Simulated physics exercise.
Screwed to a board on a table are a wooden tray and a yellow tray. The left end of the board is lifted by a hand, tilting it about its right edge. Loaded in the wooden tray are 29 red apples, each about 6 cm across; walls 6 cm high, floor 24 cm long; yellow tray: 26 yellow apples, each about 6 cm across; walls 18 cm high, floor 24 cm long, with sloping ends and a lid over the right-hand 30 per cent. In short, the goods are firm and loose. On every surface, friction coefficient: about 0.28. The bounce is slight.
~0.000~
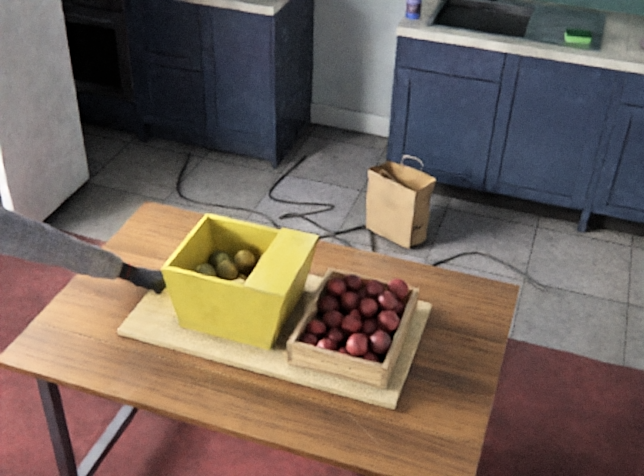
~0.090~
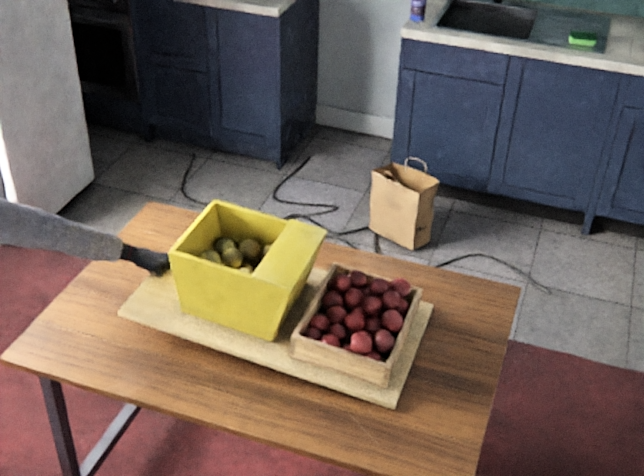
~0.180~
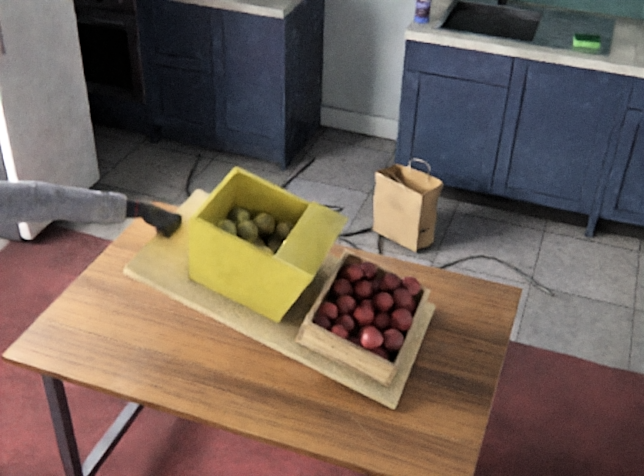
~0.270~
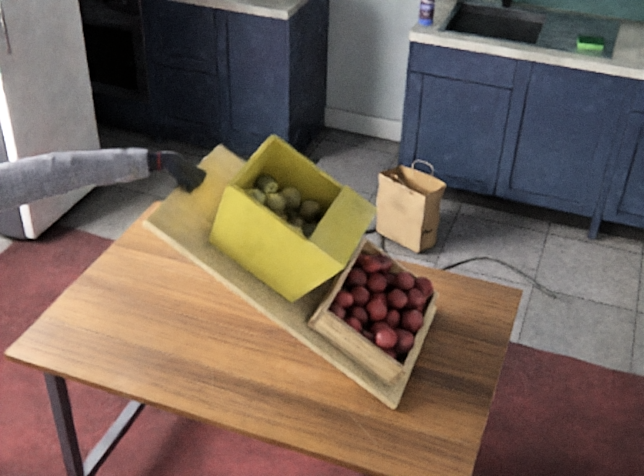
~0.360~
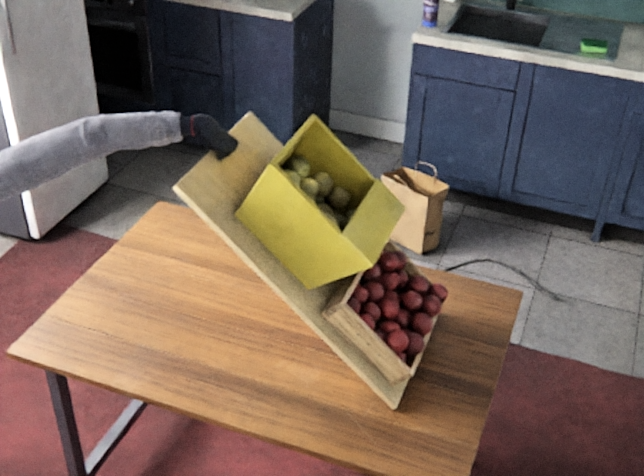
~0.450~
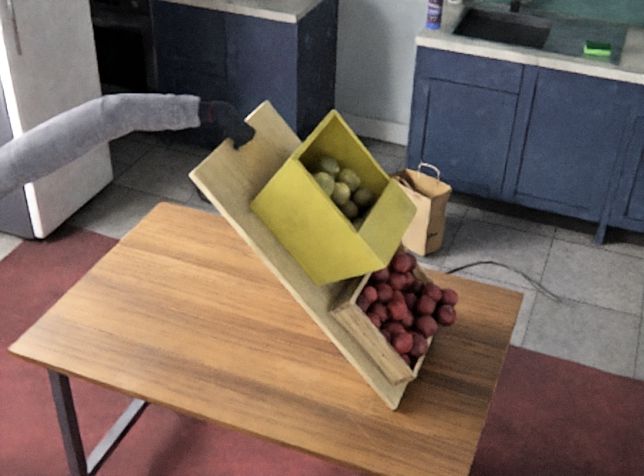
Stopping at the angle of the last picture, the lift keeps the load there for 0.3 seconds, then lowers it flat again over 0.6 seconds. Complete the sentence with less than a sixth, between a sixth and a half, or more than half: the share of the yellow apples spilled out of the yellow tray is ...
It is less than a sixth.
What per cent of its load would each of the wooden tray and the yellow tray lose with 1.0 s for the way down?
Wooden tray 20, yellow tray 0 per cent.
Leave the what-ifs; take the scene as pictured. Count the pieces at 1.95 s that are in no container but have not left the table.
Around 2 of them.
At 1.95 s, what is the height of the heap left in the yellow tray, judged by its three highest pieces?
Some 16 centimetres up.
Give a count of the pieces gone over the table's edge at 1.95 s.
Around 4.
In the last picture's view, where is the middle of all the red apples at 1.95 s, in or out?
Near (372, 331) in pixels.
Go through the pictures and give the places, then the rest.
In the first frame (places track the rim corner closest to us here; the camera moves round a little), yellow tray (279, 295); wooden tray (383, 366); tipped 0°; all still inside.
In the second frame, yellow tray (287, 288); wooden tray (386, 365); tipped 5°.
In the third frame, yellow tray (308, 275); wooden tray (394, 366); tipped 16°.
In the fourth frame, yellow tray (339, 264); wooden tray (403, 368); tipped 30°.
In the fifth frame, yellow tray (368, 262); wooden tray (410, 371); tipped 41°.
In the sixth frame, yellow tray (381, 263); wooden tray (413, 373); tipped 46°; all still inside.
After 0.69 s, tilt 46°; the wooden tray is down by 4 of 29 and the yellow tray has all 26.
After 0.99 s, tilt 30°; the wooden tray is down by 6 of 29 and the yellow tray has all 26.
After 1.41 s, tilt 0°; the wooden tray is down by 6 of 29 and the yellow tray has all 26.
Final count (at 1.95 s), the wooden tray is down by 6 of 29 and the yellow tray has all 26. Asked share, 0 of 26, 0 per cent.
